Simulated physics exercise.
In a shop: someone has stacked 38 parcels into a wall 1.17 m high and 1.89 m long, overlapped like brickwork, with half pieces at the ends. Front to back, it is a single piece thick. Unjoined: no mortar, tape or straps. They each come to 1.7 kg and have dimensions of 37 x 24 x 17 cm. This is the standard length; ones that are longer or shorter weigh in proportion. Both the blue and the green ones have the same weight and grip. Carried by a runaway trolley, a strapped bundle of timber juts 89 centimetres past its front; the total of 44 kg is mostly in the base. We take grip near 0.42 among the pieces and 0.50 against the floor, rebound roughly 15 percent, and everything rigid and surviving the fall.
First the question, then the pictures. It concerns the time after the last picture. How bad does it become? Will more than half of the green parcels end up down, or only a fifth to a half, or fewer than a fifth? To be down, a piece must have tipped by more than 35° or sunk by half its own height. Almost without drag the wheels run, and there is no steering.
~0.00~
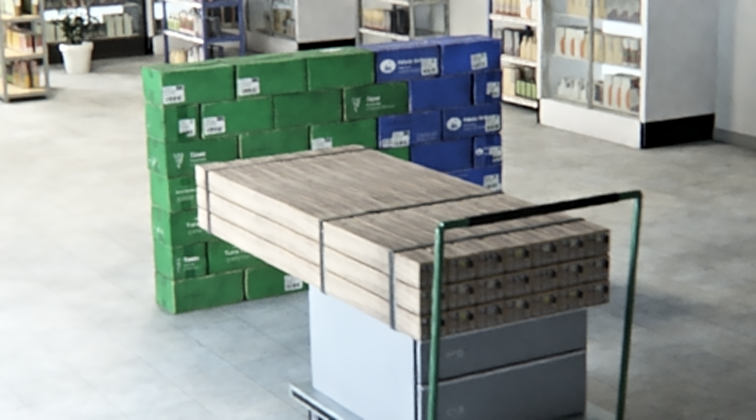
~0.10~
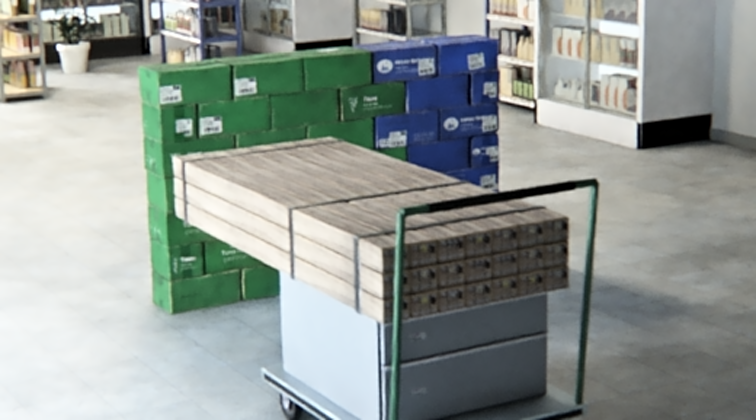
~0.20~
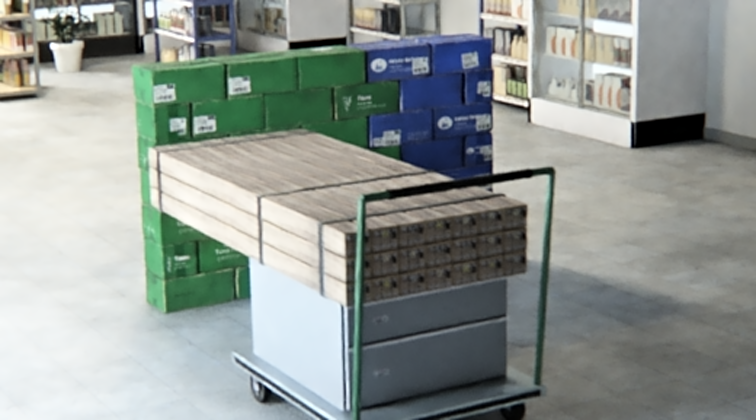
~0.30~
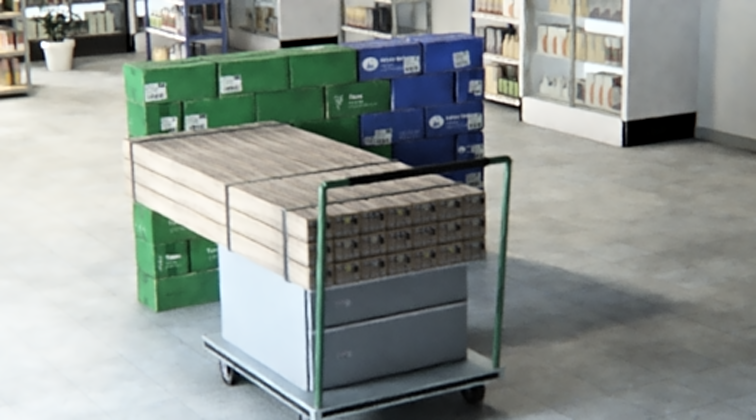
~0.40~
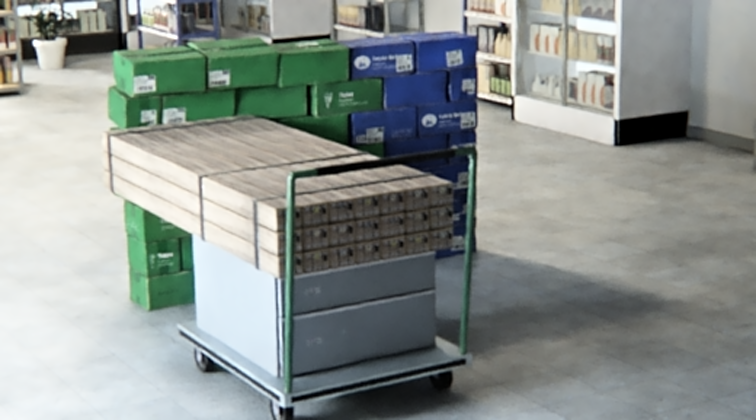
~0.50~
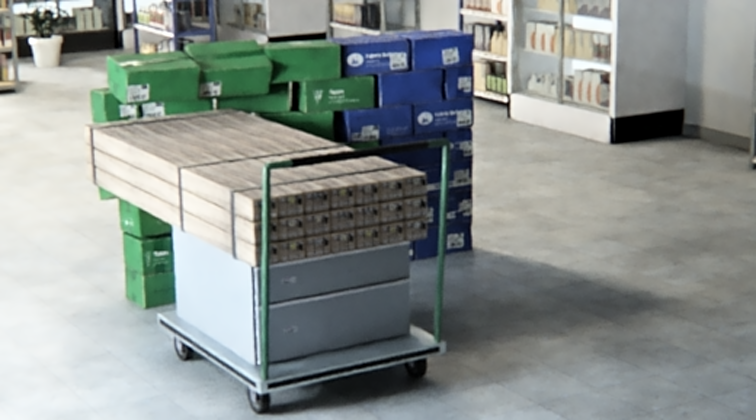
More than half of them.
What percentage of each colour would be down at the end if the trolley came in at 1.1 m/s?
You'd end up with green at 70 per cent down and blue at 10 per cent.
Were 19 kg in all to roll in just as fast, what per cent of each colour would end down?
Then green 70, blue 10 per cent.
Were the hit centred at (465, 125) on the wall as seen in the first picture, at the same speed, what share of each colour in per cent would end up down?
The green ones would be 20 per cent down and the blue ones 60 per cent.
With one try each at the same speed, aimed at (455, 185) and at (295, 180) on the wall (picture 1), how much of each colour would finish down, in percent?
Down by colour - green: 50%, then 70%; blue: 90%, then 0%.
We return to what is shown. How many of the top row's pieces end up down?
The number comes to 4.
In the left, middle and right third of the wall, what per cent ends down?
The left third ends at 60 per cent, the middle at 50 per cent and the right at 10 per cent.
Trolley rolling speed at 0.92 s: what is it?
Close to 1.3 m/s at that moment.
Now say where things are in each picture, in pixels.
In the first frame (each place is the centre of the face we see best; the camera pans a little), load (202, 187) 68 cm short of the wall; top green parcel (342, 71); top blue parcel (409, 64); all as stacked.
The second frame shows load (178, 177) 46 cm short of the wall; top green parcel (339, 71).
The third frame shows load (154, 167) 25 cm short of the wall; top green parcel (333, 70).
The fourth frame shows load (127, 158) 33 mm short of the wall; top green parcel (324, 69).
The fifth frame shows load (105, 150) 13 cm into the wall's line; top green parcel (315, 67) tilted 4°; steepest lean 11°, the parcel at (244, 71); 13 have shifted.
The sixth frame shows load (88, 143) 28 cm into the wall's line; top green parcel (306, 64) moved 46 mm; top blue parcel (377, 58) moved 15 mm; steepest lean 25°, the parcel at (235, 83); 17 have shifted.
By 0.64 s, load 47 cm past the wall's line, still rolling; 8 of the 24 green parcels down (8 of 38 in all colours); top green parcel tilted 6°; top blue parcel tilted 5°.
By 0.92 s, load 84 cm past the wall's line, still rolling; 13 of the 24 green parcels down (13 of 38 in all colours); top green parcel tilted 37°, 8 cm lower; top blue parcel tilted 35°.
By 1.22 s, load 1.10 m past the wall's line, still rolling; 14 of the 24 green parcels down (15 of 38 in all colours); top green parcel tilted 19°, 62 cm lower; top blue parcel tilted 60°, 47 cm lower.
By 2.00 s, load 1.18 m past the wall's line, still rolling; 14 of the 24 green parcels down (15 of 38 in all colours); top green parcel tilted 59°, 87 cm lower; top blue parcel on its side.
When it is over (4.2 s), load 87 cm past the wall's line, stopped; 14 of the 24 green parcels down (15 of 38 in all colours); top green parcel 1.00 m lower; top blue parcel on its side. That is 58 per cent. In pixels of the last frame, middles, top green parcel near (181, 170), top blue parcel near (313, 183).
